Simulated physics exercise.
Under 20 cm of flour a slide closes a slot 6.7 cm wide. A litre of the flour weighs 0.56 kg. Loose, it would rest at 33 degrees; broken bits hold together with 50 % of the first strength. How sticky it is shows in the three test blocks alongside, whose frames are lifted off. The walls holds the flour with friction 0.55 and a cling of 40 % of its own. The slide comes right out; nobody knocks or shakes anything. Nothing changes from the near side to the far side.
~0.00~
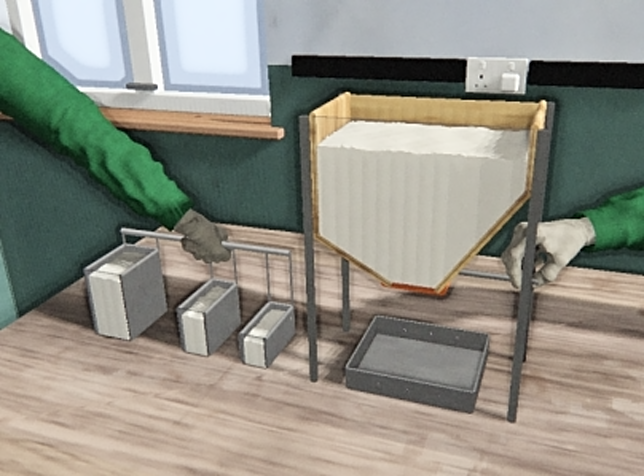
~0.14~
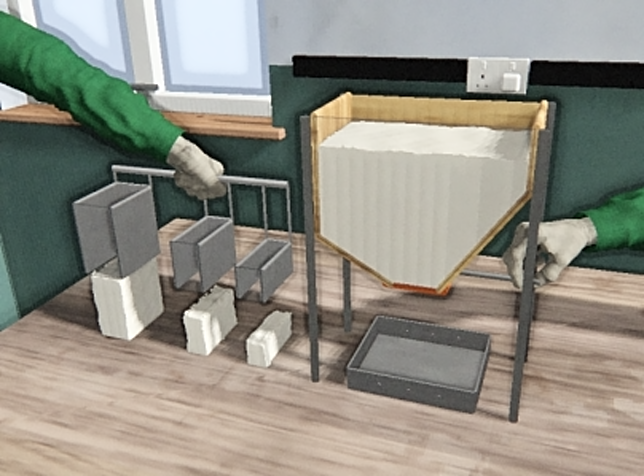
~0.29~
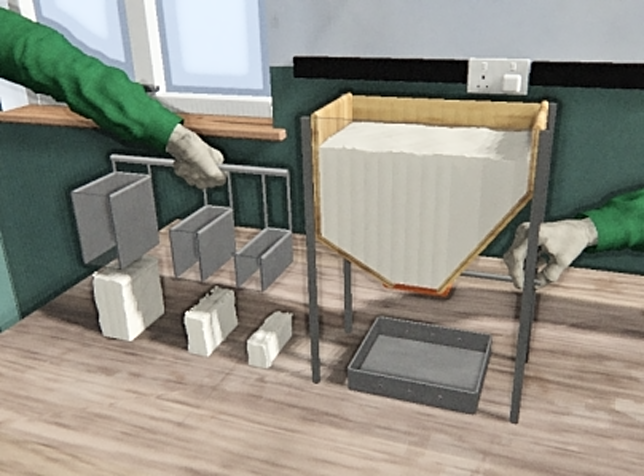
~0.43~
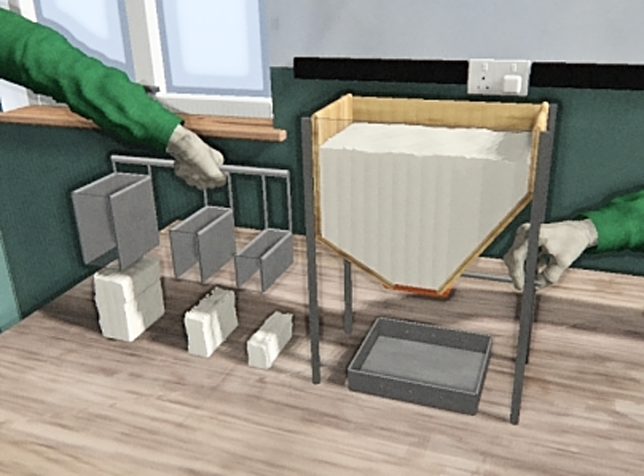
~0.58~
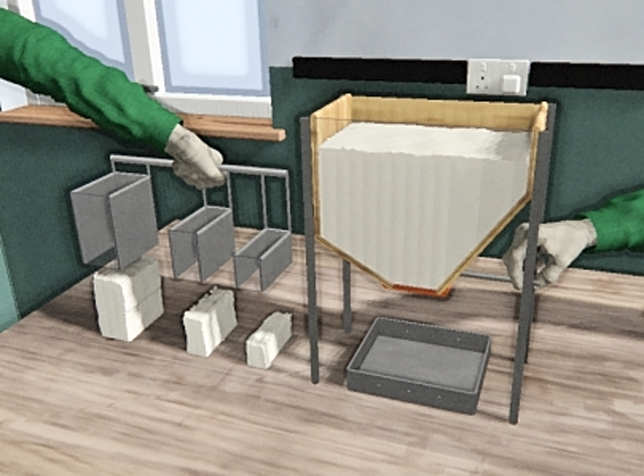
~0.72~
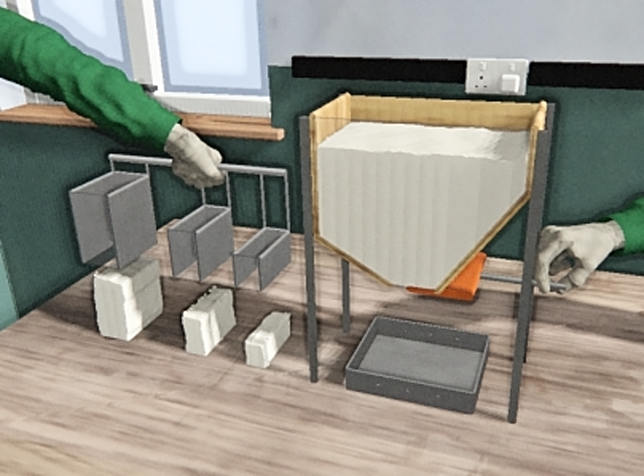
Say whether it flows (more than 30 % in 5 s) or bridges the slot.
The flour bridges.
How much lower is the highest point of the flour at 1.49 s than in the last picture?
Some 0.0 cm.
By 1.07 s, 0 % has run out.
By 1.49 s, 0 % has run out.
By 1.90 s, 0 % has run out.
By 2.32 s, 0 % has run out.
By 5.62 s, at the end, 0 % has run out.
